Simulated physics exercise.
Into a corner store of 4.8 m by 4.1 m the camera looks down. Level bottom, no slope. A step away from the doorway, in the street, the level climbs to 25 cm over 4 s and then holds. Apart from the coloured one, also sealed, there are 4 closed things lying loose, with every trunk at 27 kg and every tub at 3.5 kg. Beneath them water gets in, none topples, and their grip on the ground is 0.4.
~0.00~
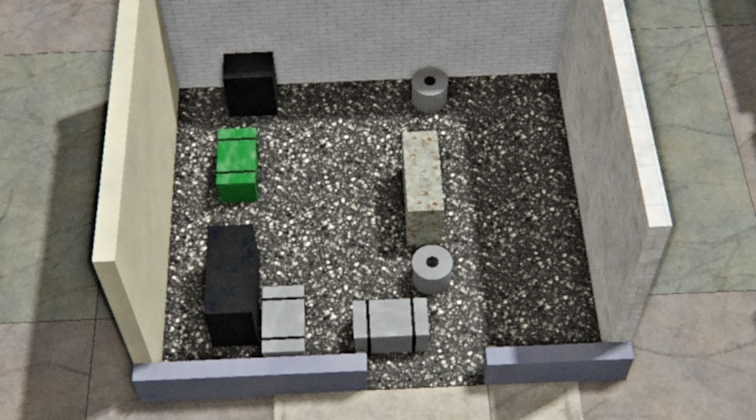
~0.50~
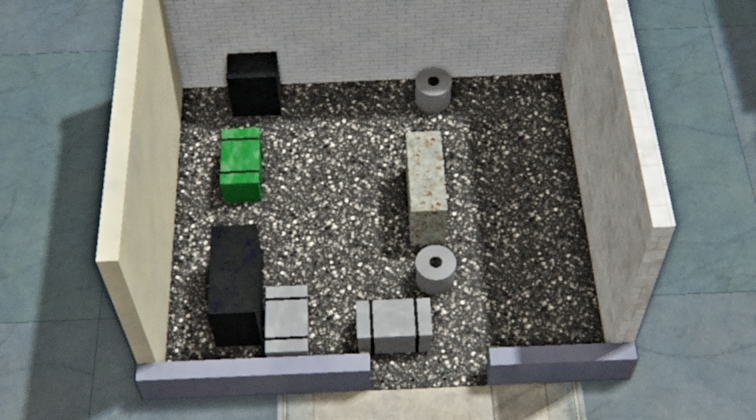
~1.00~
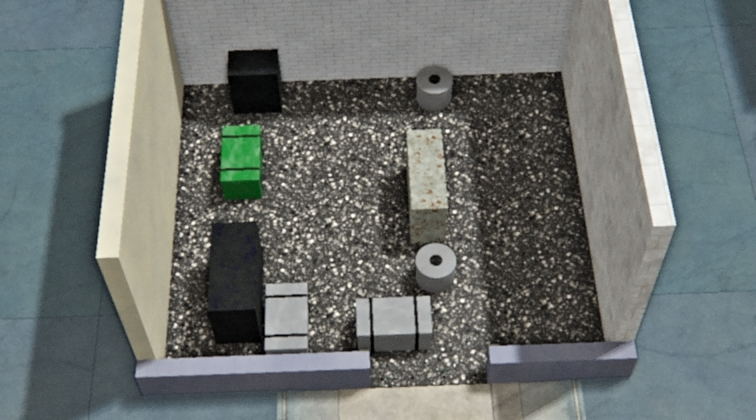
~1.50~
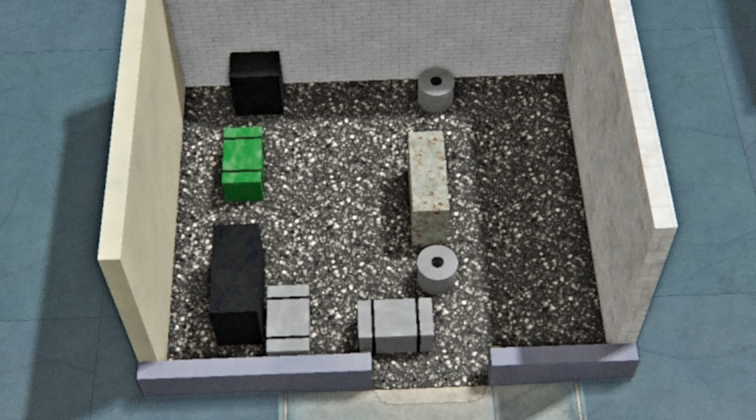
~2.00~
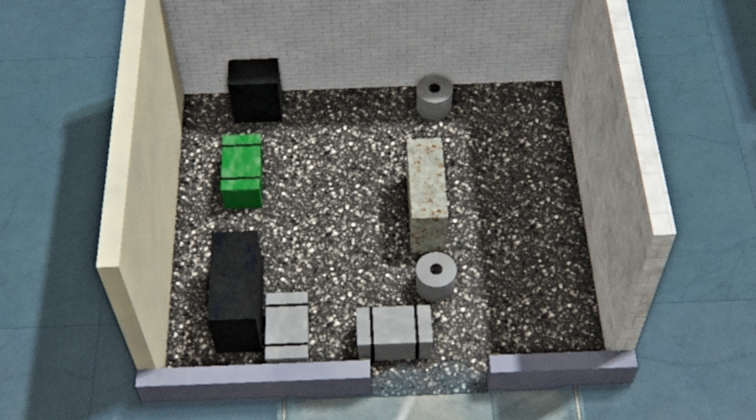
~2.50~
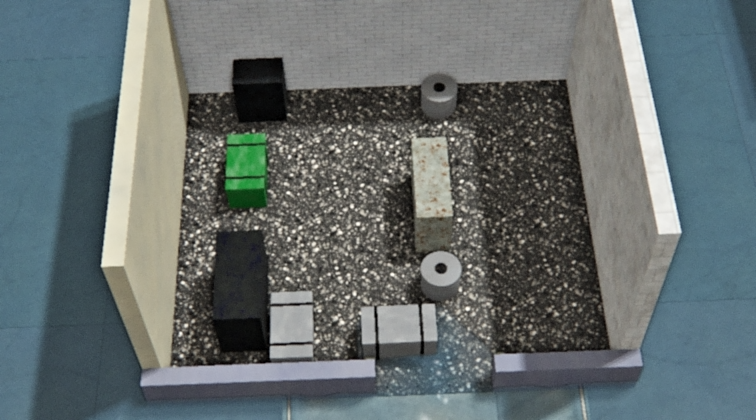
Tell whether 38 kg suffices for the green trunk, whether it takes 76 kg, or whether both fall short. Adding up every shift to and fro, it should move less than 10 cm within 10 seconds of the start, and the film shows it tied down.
Passing pick: Only the heavier.
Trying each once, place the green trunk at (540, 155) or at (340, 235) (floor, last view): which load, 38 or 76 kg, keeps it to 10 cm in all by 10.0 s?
One by one: Only the big mass suffices; only the big mass suffices.
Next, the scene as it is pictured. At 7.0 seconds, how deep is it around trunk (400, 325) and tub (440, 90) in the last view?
Some 6 cm at the first, some 8 cm at the second.
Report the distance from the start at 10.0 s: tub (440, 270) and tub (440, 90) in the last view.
The first is 200 cm from its start, the second 60 cm.
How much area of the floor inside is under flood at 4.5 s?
Near 7.5 m2 in all.
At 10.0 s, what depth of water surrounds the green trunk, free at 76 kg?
Something like 10 centimetres.
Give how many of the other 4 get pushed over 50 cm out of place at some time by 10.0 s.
By my tally, 3.
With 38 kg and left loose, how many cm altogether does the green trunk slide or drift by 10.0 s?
About 40 cm altogether.
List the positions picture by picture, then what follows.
The first picture shows the green trunk at (236, 156), on the bottom; water covers 0.0 m2; 0 of 5 have shifted.
The second picture shows the green trunk at (240, 155) rests on the ground; water covers 0.0 m2; 0 of 5 have shifted.
The third picture shows the green trunk at (241, 153) rests on the ground; 0.0 m2 under water; 0 of 5 have shifted.
The fourth picture shows the green trunk at (242, 155) rests on the ground; water covers 0.0 m2; 0 of 5 have shifted.
The fifth picture shows the green trunk at (241, 162) rests on the ground; water covers 0.1 m2; 0 of 5 have shifted.
The sixth picture shows the green trunk at (246, 161) rests on the ground; 0.5 m2 under water; 0 of 5 have shifted.
After 3.5 s the green trunk would be 0 cm from its start with 38 kg and 0 cm from its start with 76 kg; 0 cm of water round it then.
After 4.5 s the green trunk would be 0 cm from its start with 38 kg and 0 cm from its start with 76 kg; 0 cm of water round it then.
After 7.0 s the green trunk would be 2 cm from its start with 38 kg and 0 cm from its start with 76 kg; 5 cm of water round it then.
After 10.0 s the green trunk would be 41 cm from its start with 38 kg and 0 cm from its start with 76 kg; 10 cm of water round it then.
